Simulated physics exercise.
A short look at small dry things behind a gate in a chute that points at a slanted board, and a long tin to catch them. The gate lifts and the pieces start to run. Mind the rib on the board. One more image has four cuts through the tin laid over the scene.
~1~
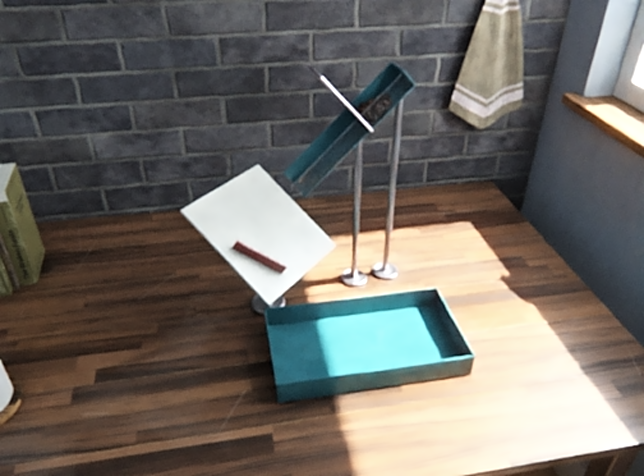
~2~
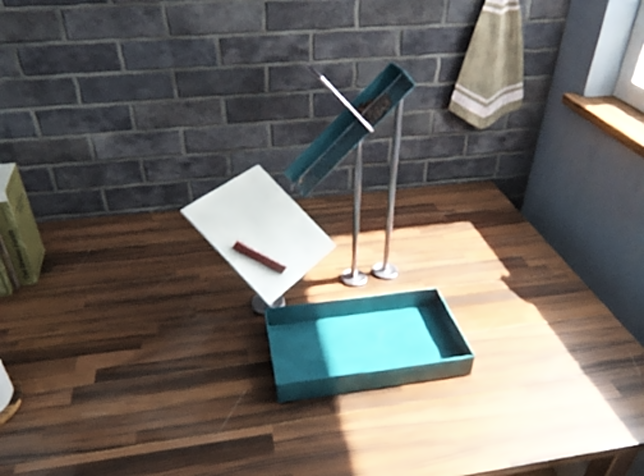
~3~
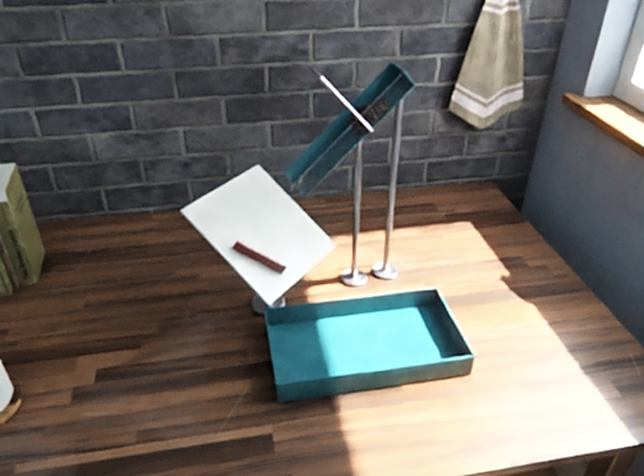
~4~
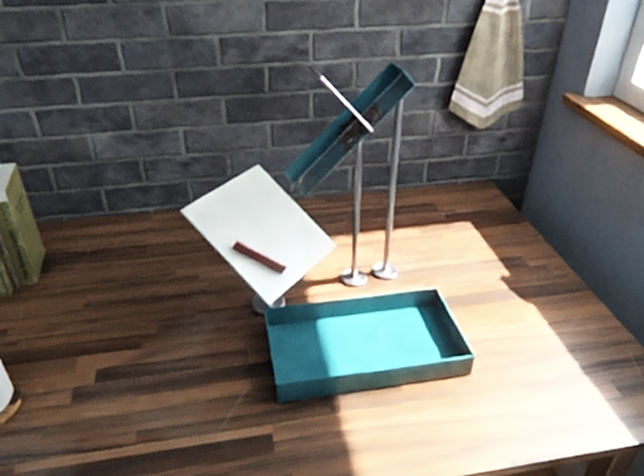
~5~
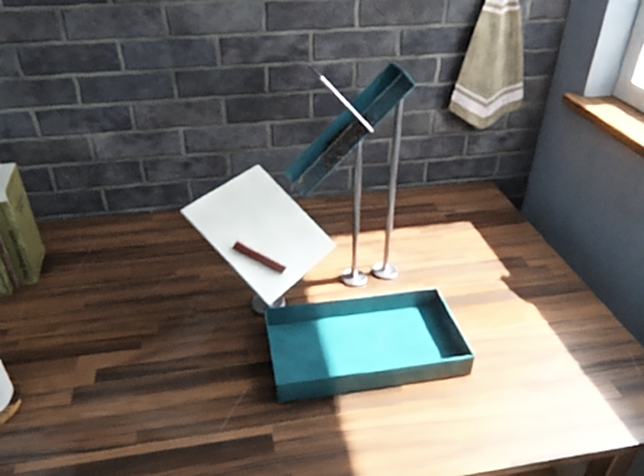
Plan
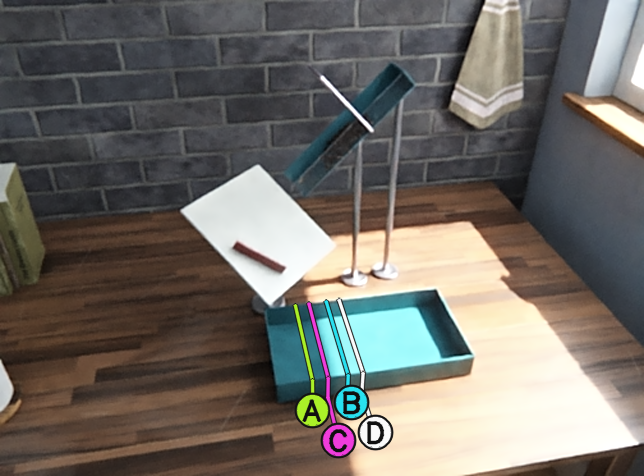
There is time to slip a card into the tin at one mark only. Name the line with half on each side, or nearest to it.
Use line B.
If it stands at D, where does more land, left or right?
More lands on the left.
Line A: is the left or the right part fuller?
The right side.
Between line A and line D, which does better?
Here it is line D.
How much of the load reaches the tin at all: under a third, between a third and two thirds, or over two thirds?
About that: Over two thirds.
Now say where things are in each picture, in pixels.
In the first picture, load behind the gate (369, 110), allspice berries; lip of the chute (300, 191), sloping fairly steeply.
In the second picture, middle of the board (263, 229), tilted fairly steeply; middle of its low edge (305, 273); of its high edge (222, 186).
In the third picture, front corners of the tin (277, 384) and (475, 356), empty; front of the load (358, 134).
In the fourth picture, middle of the load (361, 127); its front (345, 148), roughly a third of the way to the lip; rib from (237, 241) to (287, 267).
In the fifth picture, middle of the load (350, 138); its front (327, 167), roughly two thirds of the way to the lip.
On the marked copy, line A crosses the front rim at (312, 379); line B crosses the front rim at (348, 374); line C crosses the front rim at (328, 377); line D crosses the front rim at (362, 372).
Choosing A, of what is caught, just a few on the left of the divider, almost all on the right.
Choosing B, of what is caught, roughly half on the left of the divider, roughly half on the right.
Choosing C, of what is caught, just a few on the left of the divider, almost all on the right.
Choosing D, of what is caught, the larger part on the left of the divider, about a tenth on the right.
